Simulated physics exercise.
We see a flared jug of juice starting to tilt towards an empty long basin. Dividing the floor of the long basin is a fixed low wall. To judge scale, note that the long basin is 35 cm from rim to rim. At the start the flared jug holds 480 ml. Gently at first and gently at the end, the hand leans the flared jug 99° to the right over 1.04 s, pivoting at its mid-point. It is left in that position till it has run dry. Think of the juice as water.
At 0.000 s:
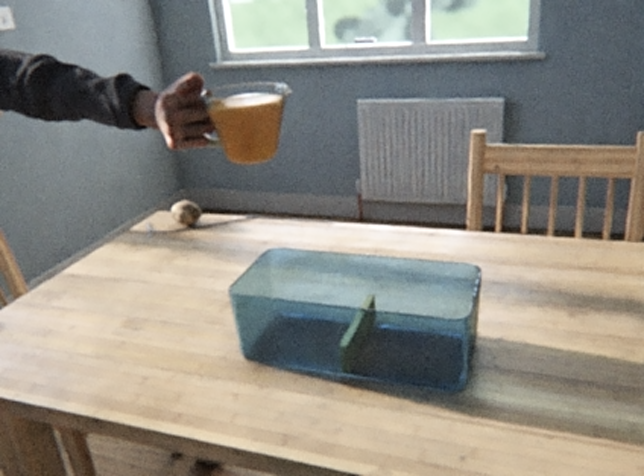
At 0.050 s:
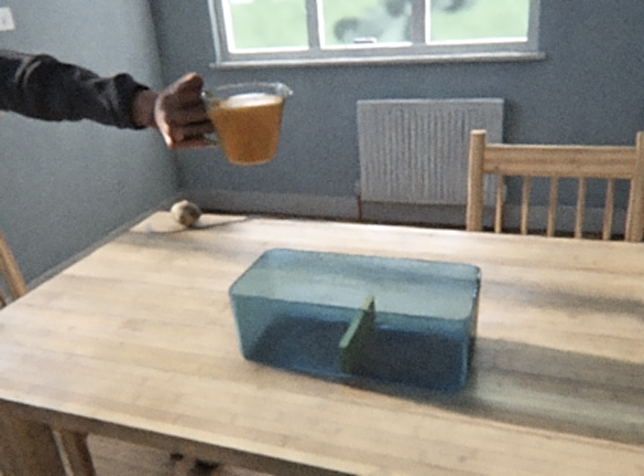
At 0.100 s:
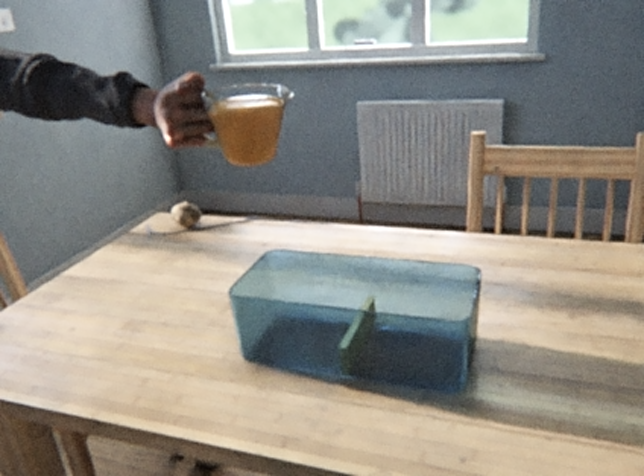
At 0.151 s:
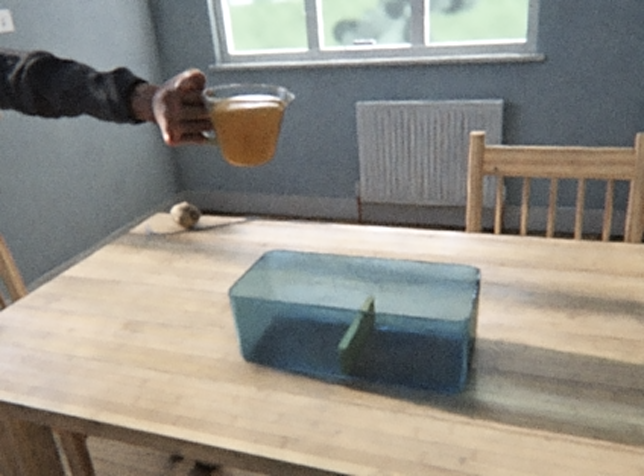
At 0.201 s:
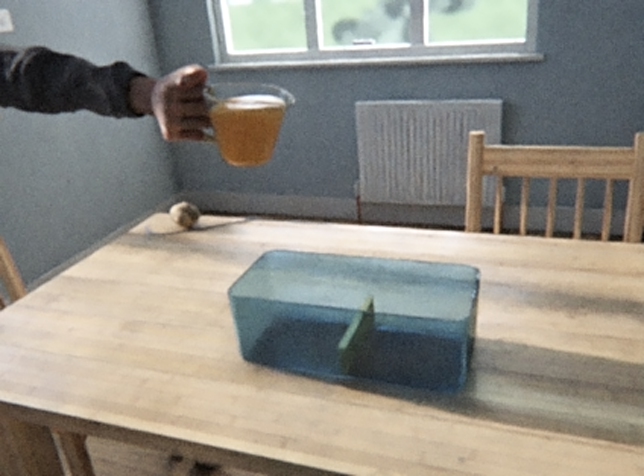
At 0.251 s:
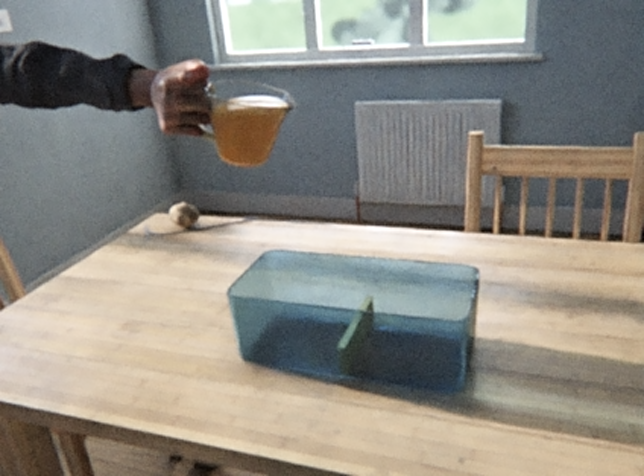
A hand slowly tilting a clear flared jug of orange juice to the right above an empty blue divided basin on a wooden table.
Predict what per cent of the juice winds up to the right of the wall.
Roughly 60 per cent is past the wall.
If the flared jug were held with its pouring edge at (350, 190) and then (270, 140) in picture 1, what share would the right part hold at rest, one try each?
95 per cent first, 5 per cent second.
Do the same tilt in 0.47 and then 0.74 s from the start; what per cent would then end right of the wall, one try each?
40 then 50 %.
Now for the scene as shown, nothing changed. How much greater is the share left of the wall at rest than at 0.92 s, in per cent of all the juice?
Around 24 in a hundred.
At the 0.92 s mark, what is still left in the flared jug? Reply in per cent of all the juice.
Some 10 per cent.
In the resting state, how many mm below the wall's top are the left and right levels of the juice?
Roughly 42 mm on the left side and roughly 36 mm on the right.
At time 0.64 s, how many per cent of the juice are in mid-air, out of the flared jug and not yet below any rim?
About 32 per cent.
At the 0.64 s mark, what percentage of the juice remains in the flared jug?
Around 62 percent.
By 0.64 s the tilt is 67° and 62 per cent is still to pour, 1 is left of the wall and 5 right of it.
By 0.92 s the tilt is 96° and 10 per cent is still to pour, 12 is left of the wall and 51 right of it.
By 1.22 s the tilt is 99° and 0 per cent is still to pour, 37 is left of the wall and 60 right of it.
By 1.54 s the tilt is 99° and 0 per cent is still to pour, 37 is left of the wall and 60 right of it.
At rest 37 per cent lies left of the wall, 60 right of it and 3 outside.
